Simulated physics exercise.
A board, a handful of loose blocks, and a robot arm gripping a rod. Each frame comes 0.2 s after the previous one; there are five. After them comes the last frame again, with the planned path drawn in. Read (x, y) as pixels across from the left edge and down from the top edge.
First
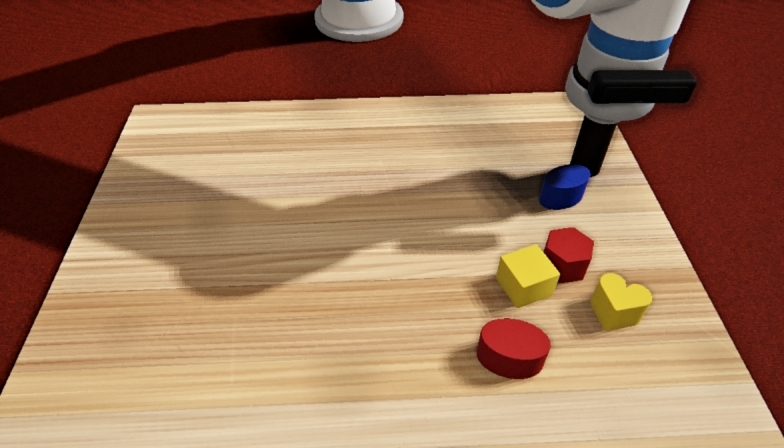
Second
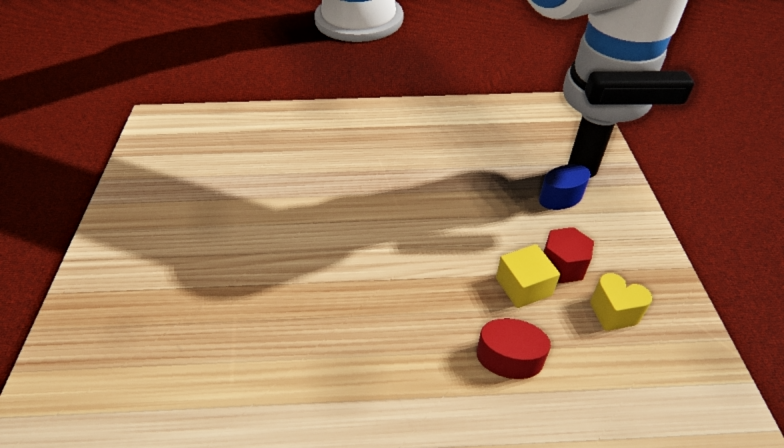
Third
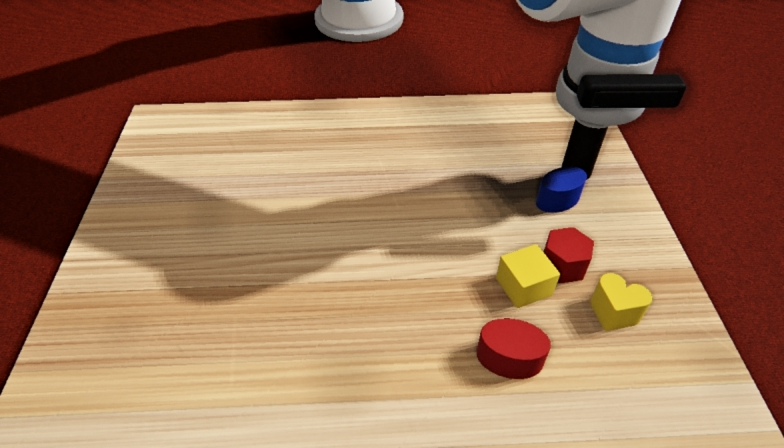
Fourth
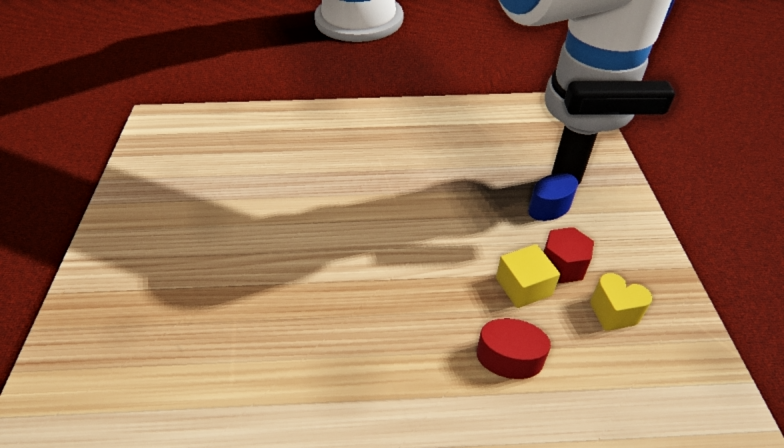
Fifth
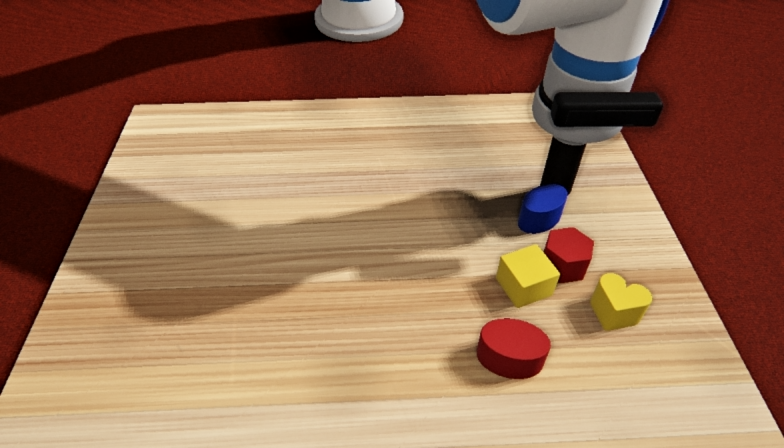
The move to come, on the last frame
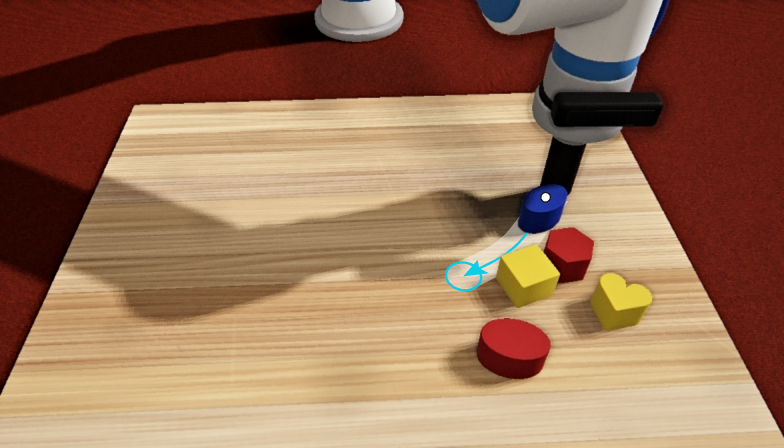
On a wooden board, a robot arm's rod nudges a blue block slightly down and left.
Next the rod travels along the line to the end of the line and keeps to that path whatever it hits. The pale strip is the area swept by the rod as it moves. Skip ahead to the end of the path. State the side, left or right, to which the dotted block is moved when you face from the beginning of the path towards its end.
The dotted block is shifted sideways to the right, facing along the path from start to end.
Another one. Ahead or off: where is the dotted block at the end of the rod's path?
As far as I can tell, the dotted block is still leading the way in front of the rod.
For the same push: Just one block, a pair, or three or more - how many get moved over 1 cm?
I'm going with one.
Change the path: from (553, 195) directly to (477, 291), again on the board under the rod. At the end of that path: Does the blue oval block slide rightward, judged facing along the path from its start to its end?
I expect so.
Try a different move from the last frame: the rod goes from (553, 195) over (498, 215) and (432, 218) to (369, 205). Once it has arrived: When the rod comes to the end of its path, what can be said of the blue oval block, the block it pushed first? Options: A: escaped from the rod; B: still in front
A: Escaped from the rod.
The line goes from (553, 195) through (522, 240) to (464, 276); the dot is on the blue oval block.
The first path, step by step. One third of the way, rod at (535, 217); blue oval block at (521, 228).
Two thirds of the way, rod at (507, 247); yellow square piece at (531, 270); blue oval block at (480, 252), turned 35° clockwise.
At the end, rod at (465, 269); yellow square piece at (531, 270); blue oval block at (433, 274), turned 45° clockwise; red hexagon unmoved.
